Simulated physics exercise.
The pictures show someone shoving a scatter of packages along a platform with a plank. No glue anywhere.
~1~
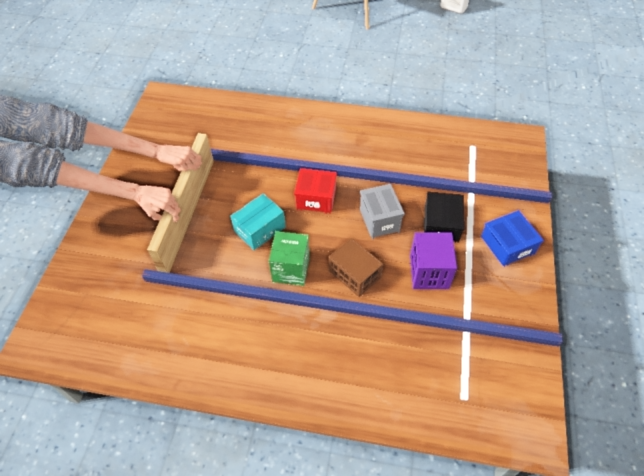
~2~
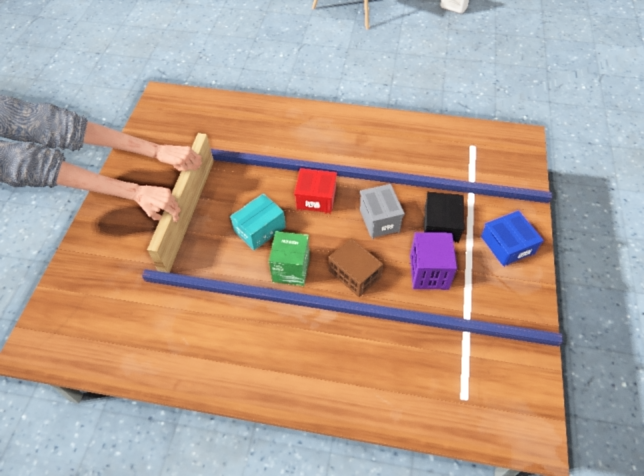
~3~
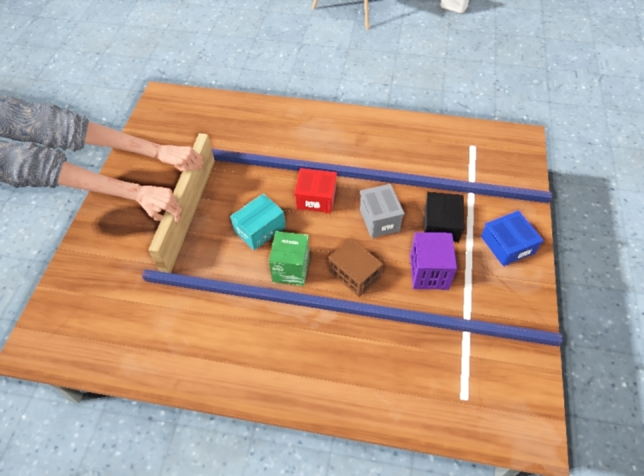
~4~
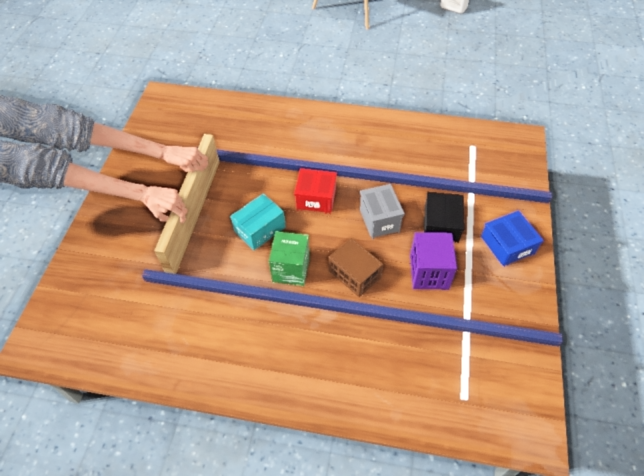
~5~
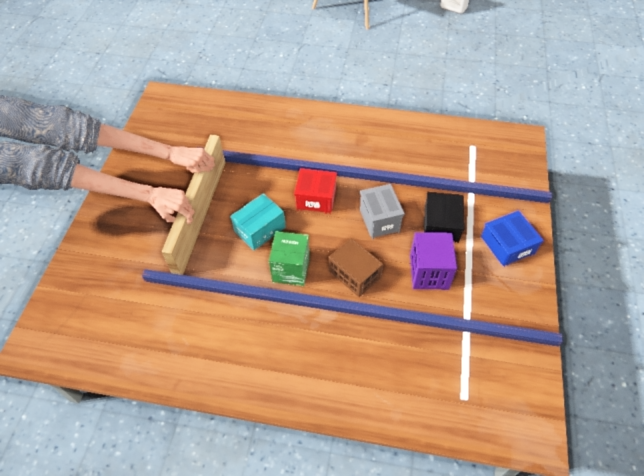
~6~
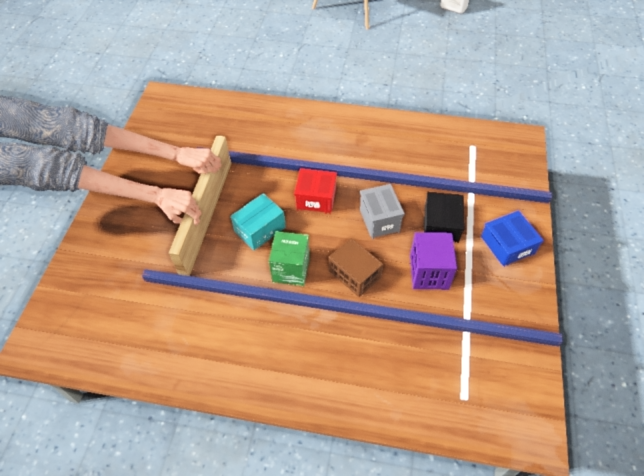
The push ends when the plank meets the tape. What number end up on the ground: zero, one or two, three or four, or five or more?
In the end the number that fall off is one or two.
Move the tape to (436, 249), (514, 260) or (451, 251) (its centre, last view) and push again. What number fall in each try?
In that order 1, 5 and 1.
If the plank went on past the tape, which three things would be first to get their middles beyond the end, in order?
Earliest first: The blue tote, the black tote, the purple crate.
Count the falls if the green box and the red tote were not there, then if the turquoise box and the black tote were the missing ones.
Fallen: 1, and 0 in the other try.
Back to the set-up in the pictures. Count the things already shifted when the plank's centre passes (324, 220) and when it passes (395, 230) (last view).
By then 5, and 8.
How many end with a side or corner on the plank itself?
It touches 3.
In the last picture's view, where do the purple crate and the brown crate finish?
Near (557, 274) and (533, 302).
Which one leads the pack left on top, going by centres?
It is the purple crate.
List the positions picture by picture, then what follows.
Blue tote (511, 239); black tote (443, 217); purple crate (432, 261); plank (184, 201); tape (469, 253), in the first frame.
Black tote (443, 217); red tote (316, 191), in the second frame.
Purple crate (432, 261); turquoise box (259, 222), in the third frame.
Blue tote (511, 239); grey tote (381, 212), in the fourth frame.
Black tote (443, 217); brown crate (355, 267), in the fifth frame.
Blue tote (511, 239); black tote (443, 217); purple crate (432, 261); plank (203, 204); tape (469, 253), in the sixth frame.
Early on, none off yet; blue tote at rest near (511, 239); black tote at rest near (443, 217); purple crate at rest near (432, 261).
Finally, the number that fall off is one or two; lost, black tote and blue tote.
